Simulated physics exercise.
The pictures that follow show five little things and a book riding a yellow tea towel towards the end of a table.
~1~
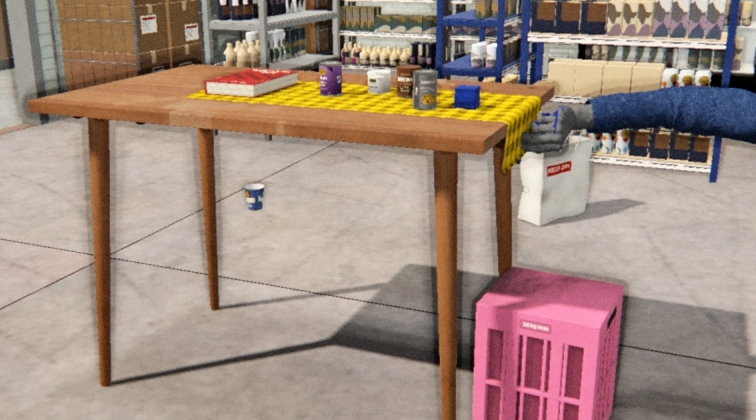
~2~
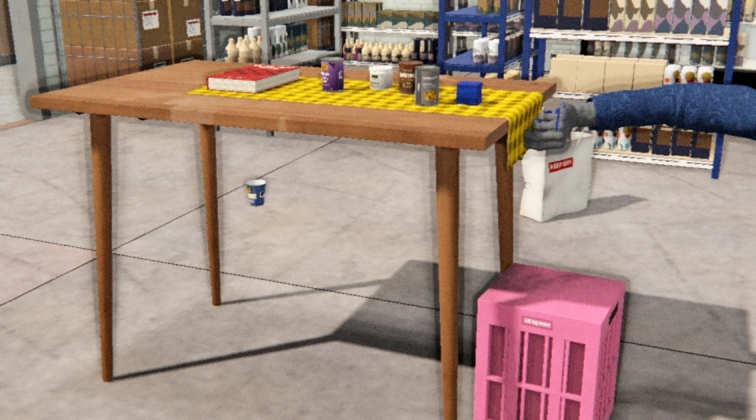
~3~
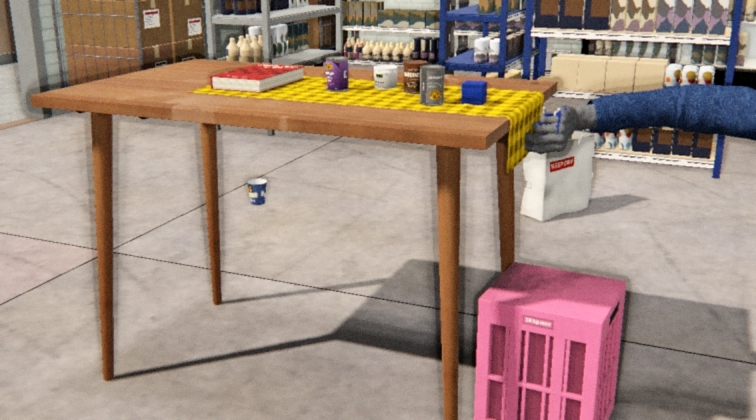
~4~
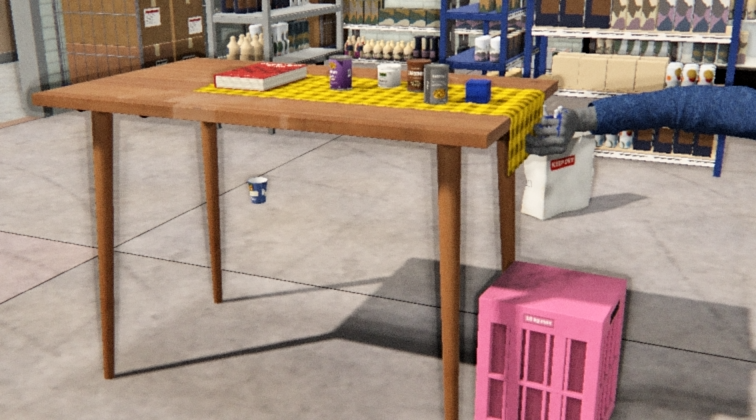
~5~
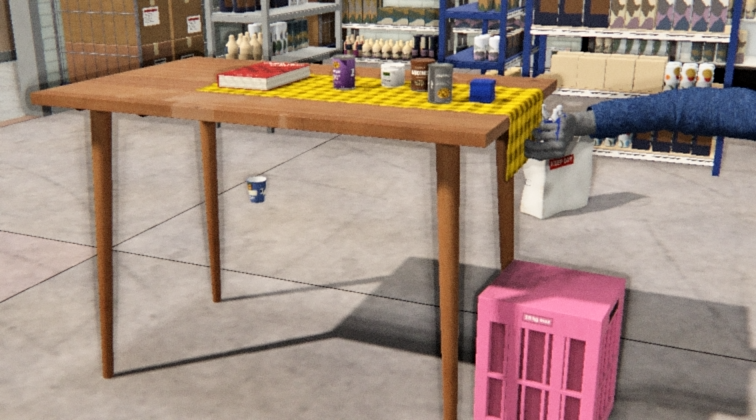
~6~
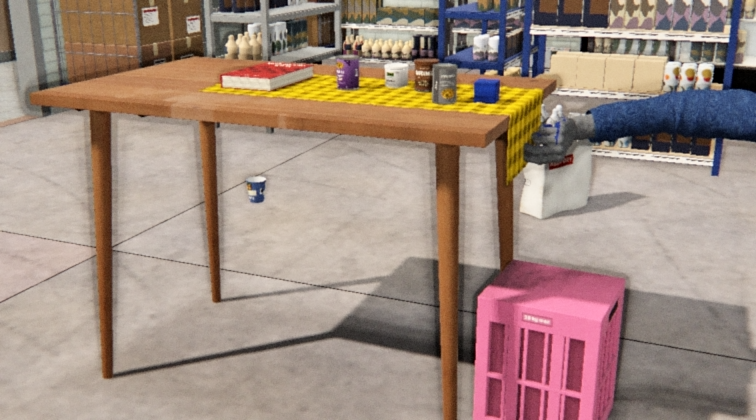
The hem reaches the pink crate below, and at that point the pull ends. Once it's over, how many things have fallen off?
The number on top goes down by three.
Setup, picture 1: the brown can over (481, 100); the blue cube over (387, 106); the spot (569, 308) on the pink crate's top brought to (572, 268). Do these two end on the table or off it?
Brown can: Lost; blue cube: Safe.
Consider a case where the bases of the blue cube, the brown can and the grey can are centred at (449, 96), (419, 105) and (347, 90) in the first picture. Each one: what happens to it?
Briefly: Blue cube drops; brown can drops; grey can stays.
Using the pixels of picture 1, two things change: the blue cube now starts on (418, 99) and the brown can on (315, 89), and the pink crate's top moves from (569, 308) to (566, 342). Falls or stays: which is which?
The blue cube tumbles off, the brown can keeps its place on top.
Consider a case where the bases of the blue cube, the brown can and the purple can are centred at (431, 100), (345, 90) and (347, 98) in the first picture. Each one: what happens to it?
The blue cube comes down; the brown can holds on; the purple can keeps its place on top.
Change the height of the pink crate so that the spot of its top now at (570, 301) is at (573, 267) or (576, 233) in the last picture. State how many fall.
Counts: 2 / 1.
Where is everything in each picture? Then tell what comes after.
Hem (504, 173); blue cube (468, 87); grey can (425, 71); brown can (409, 66); white pot (379, 71); purple can (331, 63); top of the crate (569, 308), in the first picture.
Hem (507, 170); blue cube (470, 83), in the second picture.
Hem (507, 174); grey can (433, 67), in the third picture.
Hem (508, 176); brown can (419, 60); top of the crate (572, 302), in the fourth picture.
Hem (506, 181); white pot (393, 65), in the fifth picture.
Hem (507, 185); blue cube (487, 81); grey can (445, 65); brown can (427, 60); white pot (397, 65); purple can (348, 56), in the sixth picture.
Soon after, hem near (523, 223); blue cube gone.
Then, hem on the crate; blue cube, grey can and brown can gone.
At rest, hem on the crate; blue cube, grey can and brown can gone. The count of fallen things is three.
